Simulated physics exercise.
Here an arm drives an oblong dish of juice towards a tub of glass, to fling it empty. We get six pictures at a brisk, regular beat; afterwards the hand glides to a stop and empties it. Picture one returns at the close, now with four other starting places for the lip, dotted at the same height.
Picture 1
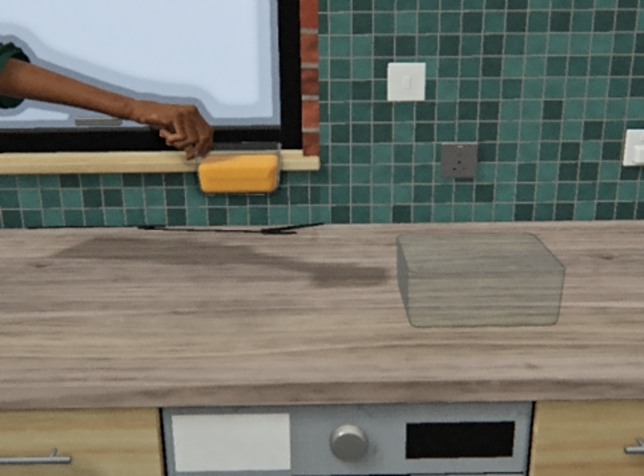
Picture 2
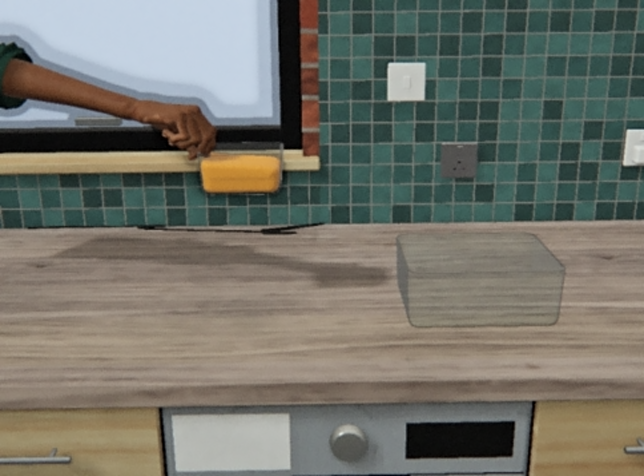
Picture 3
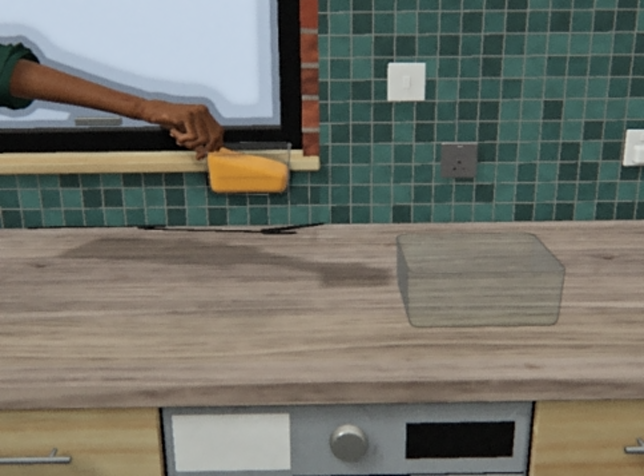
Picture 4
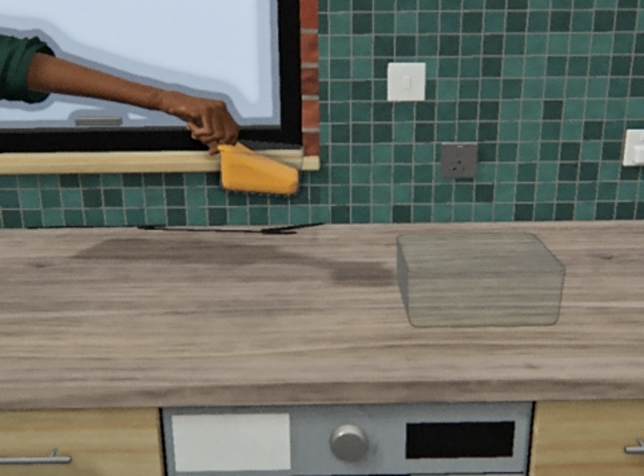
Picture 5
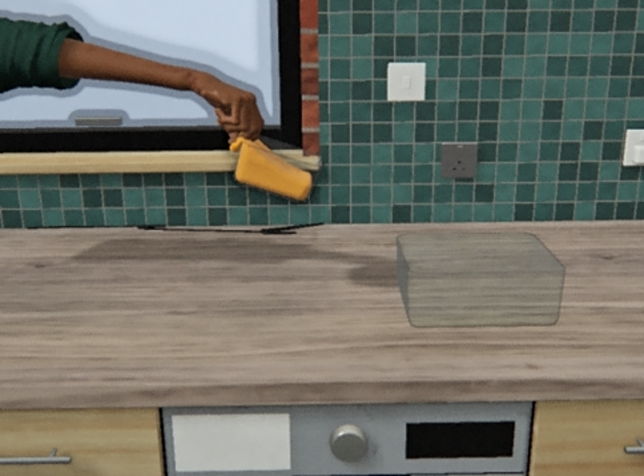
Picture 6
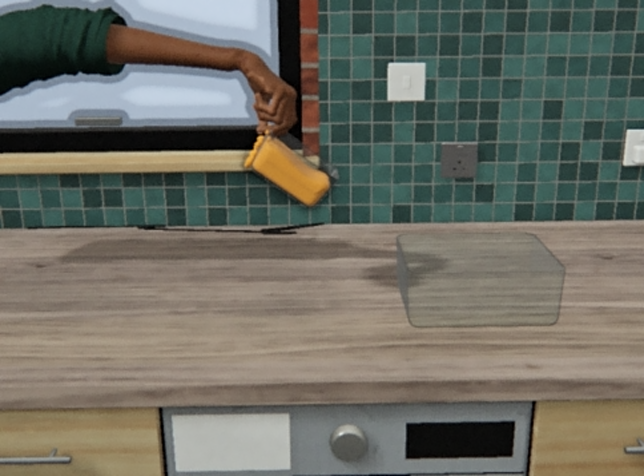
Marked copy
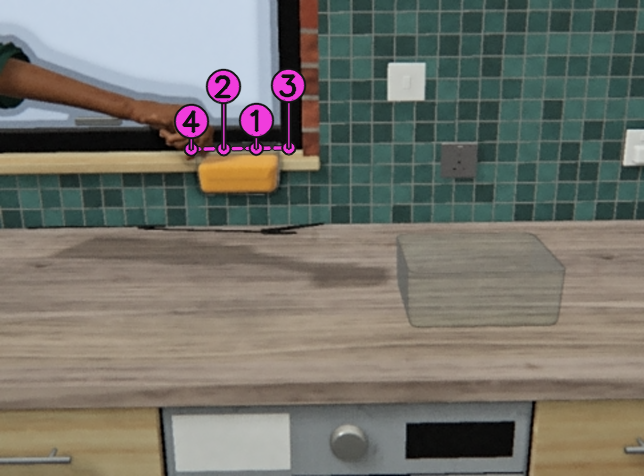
The clip shows a green-sleeved arm holding an oblong orange dish above a wooden kitchen counter, barely moving at first, then shifting it right and tilting its right end downward, while a clear glass tub sits still.
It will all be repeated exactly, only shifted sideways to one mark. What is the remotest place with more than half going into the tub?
Choose 1.
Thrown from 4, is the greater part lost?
Yes.
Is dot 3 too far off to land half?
No, that is safe.
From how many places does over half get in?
Two of them.
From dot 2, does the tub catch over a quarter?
No, less.
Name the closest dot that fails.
That would be 2.
On the marked copy, 1 at (256, 148); 2 at (223, 148); 3 at (288, 147); 4 at (191, 149).
For dot 1, about 77 % lands in the tub, 13 % falls short and 10 % goes beside or beyond.
For dot 2, about 18 % lands in the tub, 77 % falls short and 5 % goes beside or beyond.
For dot 3, about 75 % lands in the tub, 6 % falls short and 19 % goes beside or beyond.
For dot 4, about 0 % lands in the tub, 96 % falls short and 4 % goes beside or beyond.
